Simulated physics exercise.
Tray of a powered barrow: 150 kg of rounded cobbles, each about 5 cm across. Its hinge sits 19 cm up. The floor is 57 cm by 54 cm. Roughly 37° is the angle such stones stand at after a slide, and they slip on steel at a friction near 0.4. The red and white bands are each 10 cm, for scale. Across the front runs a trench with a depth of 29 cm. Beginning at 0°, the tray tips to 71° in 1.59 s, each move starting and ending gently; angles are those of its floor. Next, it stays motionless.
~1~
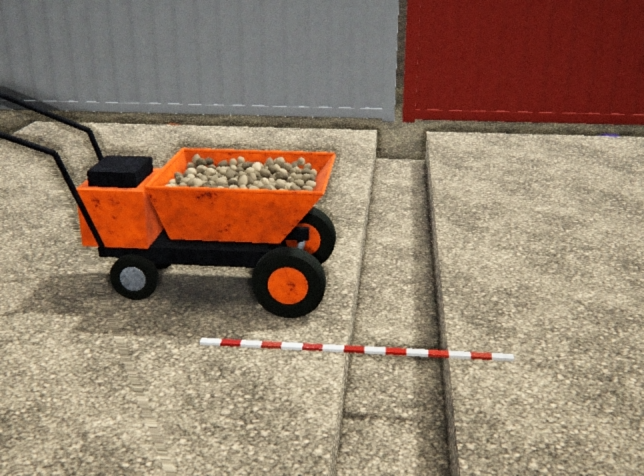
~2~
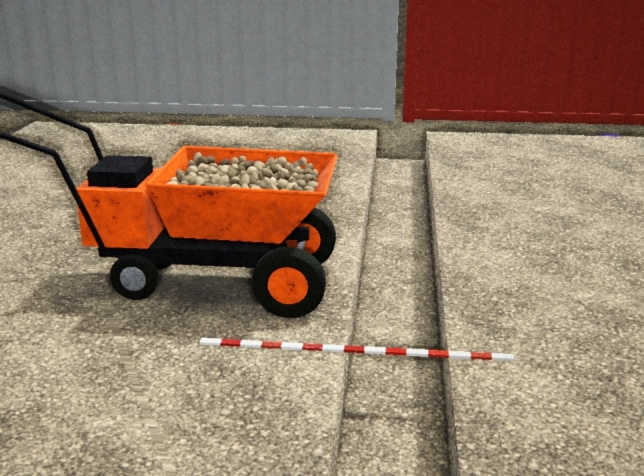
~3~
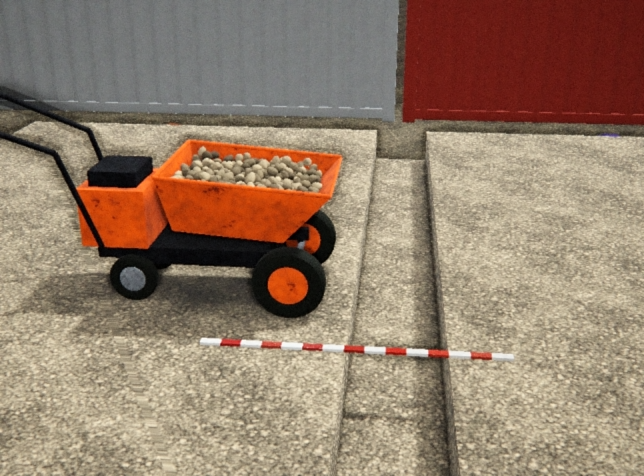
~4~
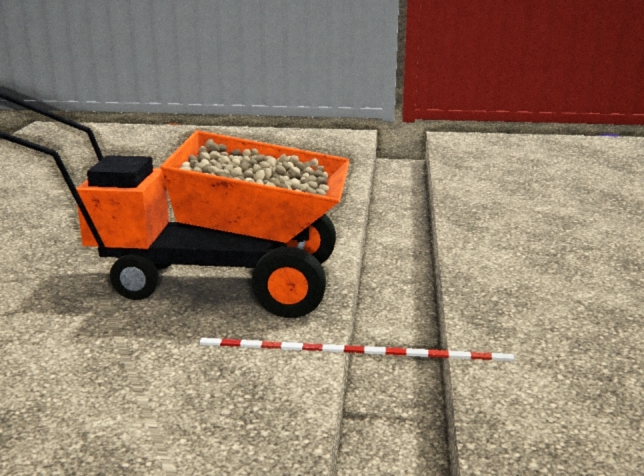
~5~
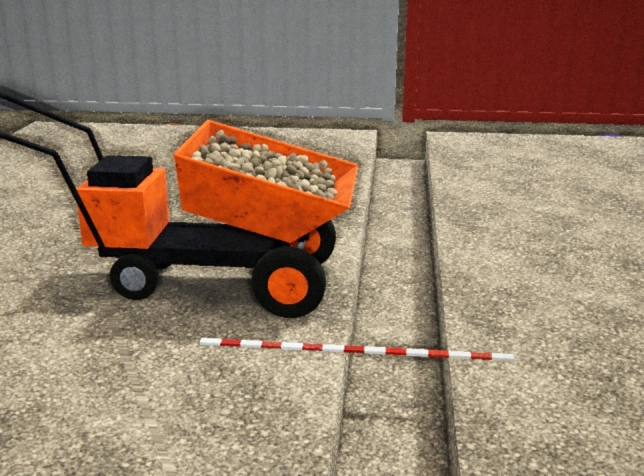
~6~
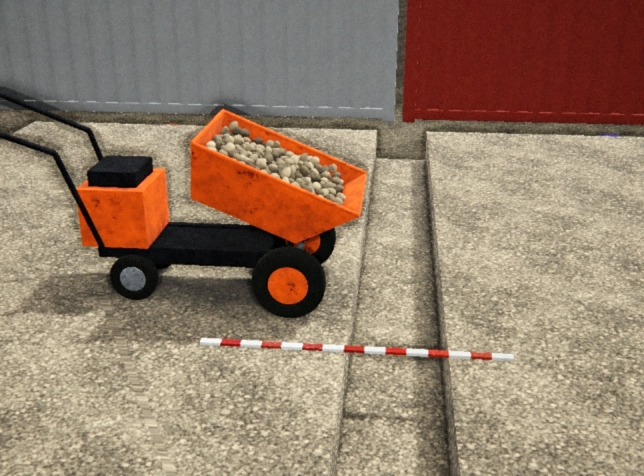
The orange tray of a barrow loaded with stones tilts steadily forward to the right.
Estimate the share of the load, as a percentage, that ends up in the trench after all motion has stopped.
Roughly 84 per cent of the load ends up there.
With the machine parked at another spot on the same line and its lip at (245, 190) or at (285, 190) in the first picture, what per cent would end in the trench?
Near 90 and near 100 percent.
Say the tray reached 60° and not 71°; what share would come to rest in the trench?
It would be near 70 per cent.
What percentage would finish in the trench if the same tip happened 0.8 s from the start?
Expected share: Around 70%.
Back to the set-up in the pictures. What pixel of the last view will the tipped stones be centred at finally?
(418, 327).
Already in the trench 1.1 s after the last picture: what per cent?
Around 40 per cent of it.
Then, 0.6 s after the last picture the floor is at 60°, 100 % in the tray; the foremost stones are at (403, 252).
Then, 1.1 s after the last picture the floor is at 71°, 52 % in the tray, 40 % in the trench, 8 % past the trench; the foremost stones are at (485, 305).
Then, 1.4 s after the last picture the floor is at 71°, 22 % in the tray, 62 % in the trench, 16 % past the trench; the foremost stones are at (545, 294).
Then, 3.4 s after the last picture the floor is at 71°, 0 % in the tray, 84 % in the trench, 16 % past the trench; the foremost stones are at (568, 282).
